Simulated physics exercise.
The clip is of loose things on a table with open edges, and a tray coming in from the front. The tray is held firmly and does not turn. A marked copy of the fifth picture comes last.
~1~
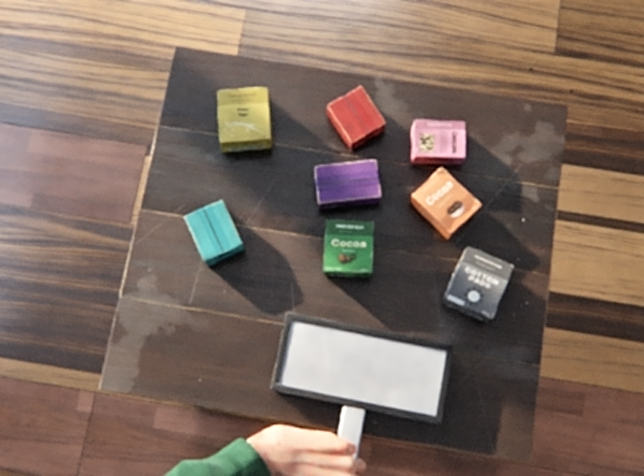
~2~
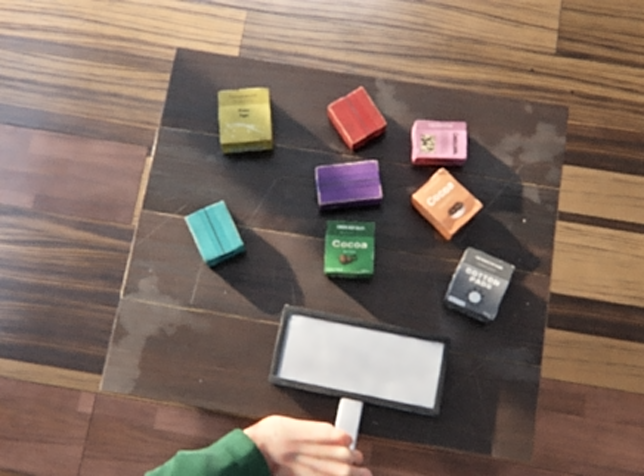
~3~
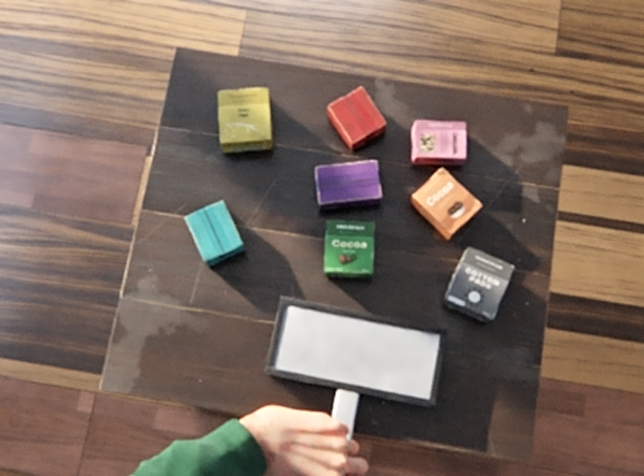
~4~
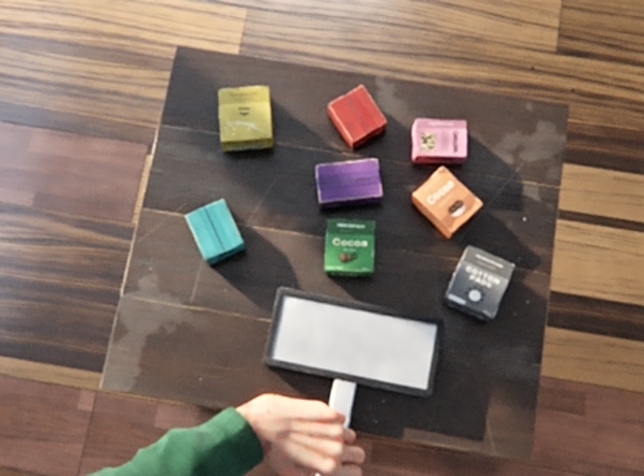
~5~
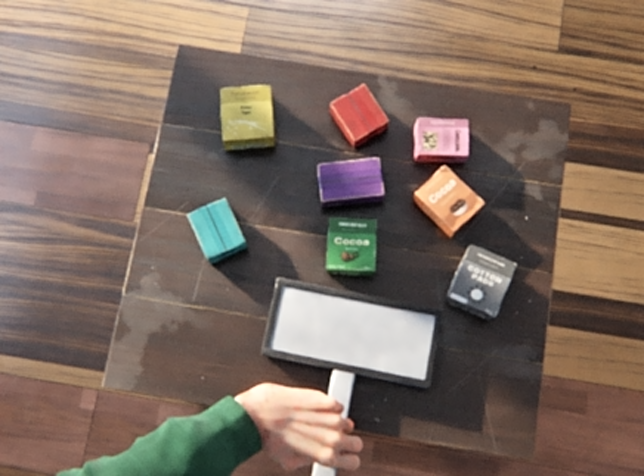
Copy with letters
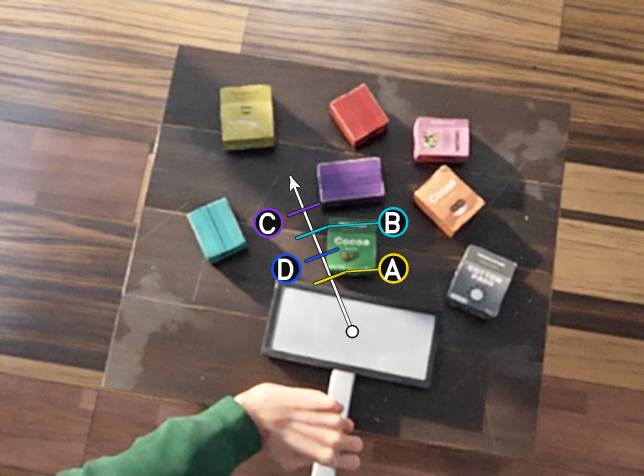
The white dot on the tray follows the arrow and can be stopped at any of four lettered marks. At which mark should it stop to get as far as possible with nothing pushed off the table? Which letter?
The farthest safe stop is C.
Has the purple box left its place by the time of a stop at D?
By then, yes.
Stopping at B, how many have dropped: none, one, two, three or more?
By then, none.
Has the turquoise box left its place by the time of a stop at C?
Yes.
On the copy, A at (331, 278); B at (312, 232); C at (303, 209); D at (322, 255); the arrow from (352, 332) to (291, 177); the white dot at (352, 332).
On C. First, tray (334, 287); purple box (351, 179); green packet (350, 226).
Then, tray (316, 244); red box (361, 99); turquoise box (204, 224).
Finally, tray (304, 212); red box (363, 78); purple box (335, 112); nothing has fallen.
By contrast, A is safe but short; B is safe but short; D is safe but short.
